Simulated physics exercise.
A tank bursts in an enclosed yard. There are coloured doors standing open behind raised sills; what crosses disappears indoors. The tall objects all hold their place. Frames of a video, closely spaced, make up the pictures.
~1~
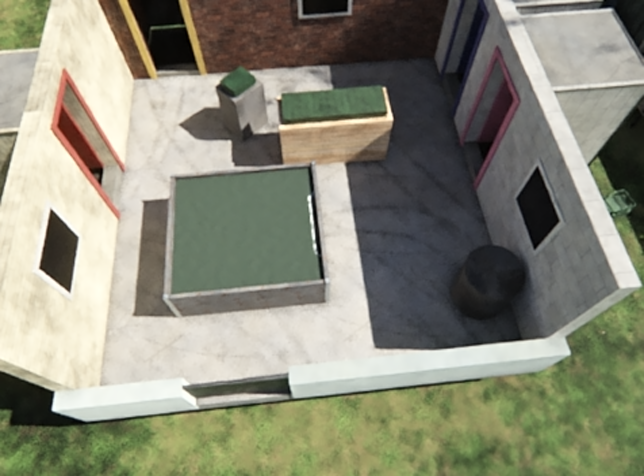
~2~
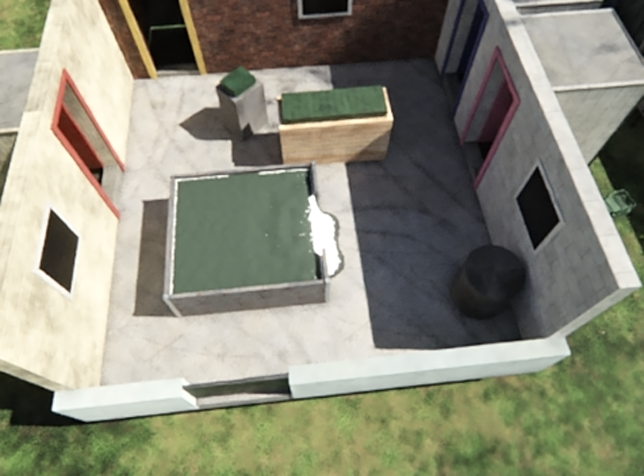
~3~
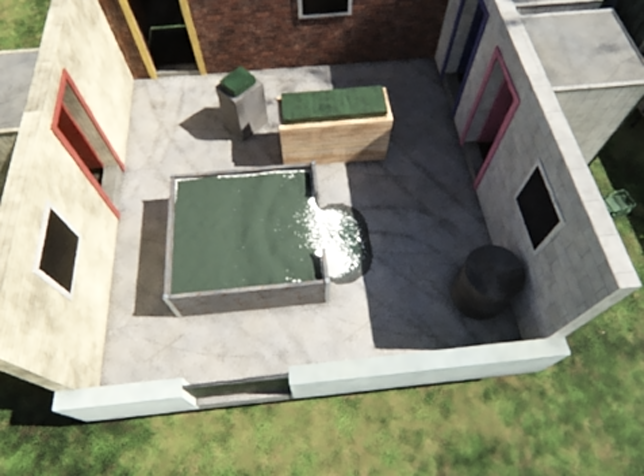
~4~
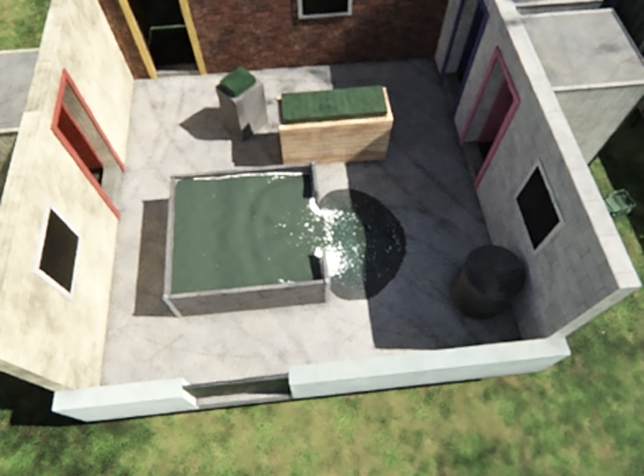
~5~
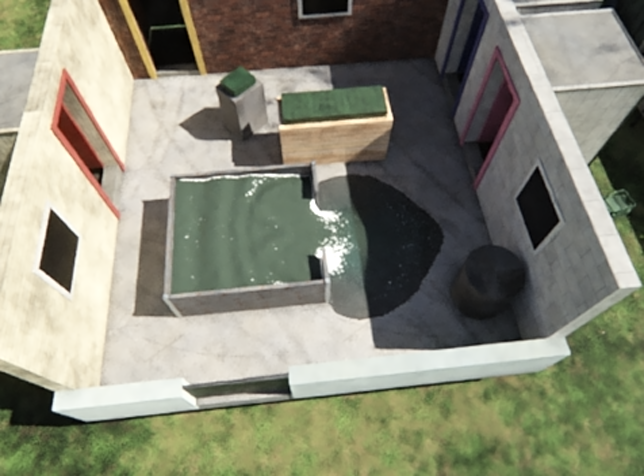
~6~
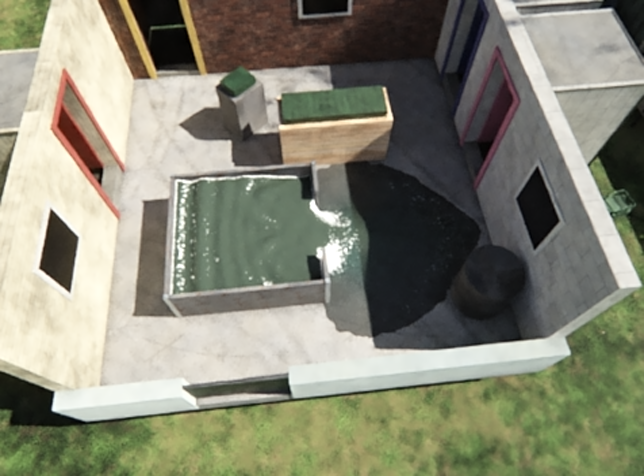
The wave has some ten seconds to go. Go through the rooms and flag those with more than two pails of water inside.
As I see it, most likely the red door gets two buckets or less; most likely the pink door gets too much water; most likely the blue door gets two buckets or less; most likely the yellow door gets two buckets or less.
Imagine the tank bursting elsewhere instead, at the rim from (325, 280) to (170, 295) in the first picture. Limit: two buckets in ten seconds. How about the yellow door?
Then: The yellow door is over.
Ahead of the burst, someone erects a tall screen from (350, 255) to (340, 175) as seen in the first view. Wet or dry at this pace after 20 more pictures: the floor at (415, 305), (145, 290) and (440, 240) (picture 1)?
Taking the points in the order given, they are inundated, high and dry and inundated.
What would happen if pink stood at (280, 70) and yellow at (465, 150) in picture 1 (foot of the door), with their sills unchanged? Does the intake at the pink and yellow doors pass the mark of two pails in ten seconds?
Note: Pink door does not reach the limit, yellow door beats the limit.
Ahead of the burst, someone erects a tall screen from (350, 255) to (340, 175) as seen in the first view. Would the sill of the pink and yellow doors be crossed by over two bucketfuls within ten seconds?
Pink door: Stays within the limit; yellow door: Stays within the limit.
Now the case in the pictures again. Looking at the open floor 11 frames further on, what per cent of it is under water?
About 35 %.
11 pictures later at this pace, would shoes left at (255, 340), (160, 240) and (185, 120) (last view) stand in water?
Result, in that order: Not wetted / not wetted / not wetted.
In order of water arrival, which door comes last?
The red-painted one.
A moment on, water covers 30 % of the floor; the red door not reached, the pink door under two buckets in, the blue door not reached, the yellow door not reached.
Next, water covers 35 % of the floor; the red door not reached, the pink door over two buckets in, the blue door wet at the sill, nothing in, the yellow door not reached.
Then, water covers 45 % of the floor; the red door not reached, the pink door over two buckets in, the blue door wet at the sill, nothing in, the yellow door not reached.
Later, water covers 80 % of the floor; the red door not reached, the pink door far over two buckets in, the blue door wet at the sill, nothing in, the yellow door wet at the sill, nothing in.
In the end, water covers 100 % of the floor; the red door wet at the sill, nothing in, the pink door far over two buckets in, the blue door wet at the sill, nothing in, the yellow door under two buckets in.
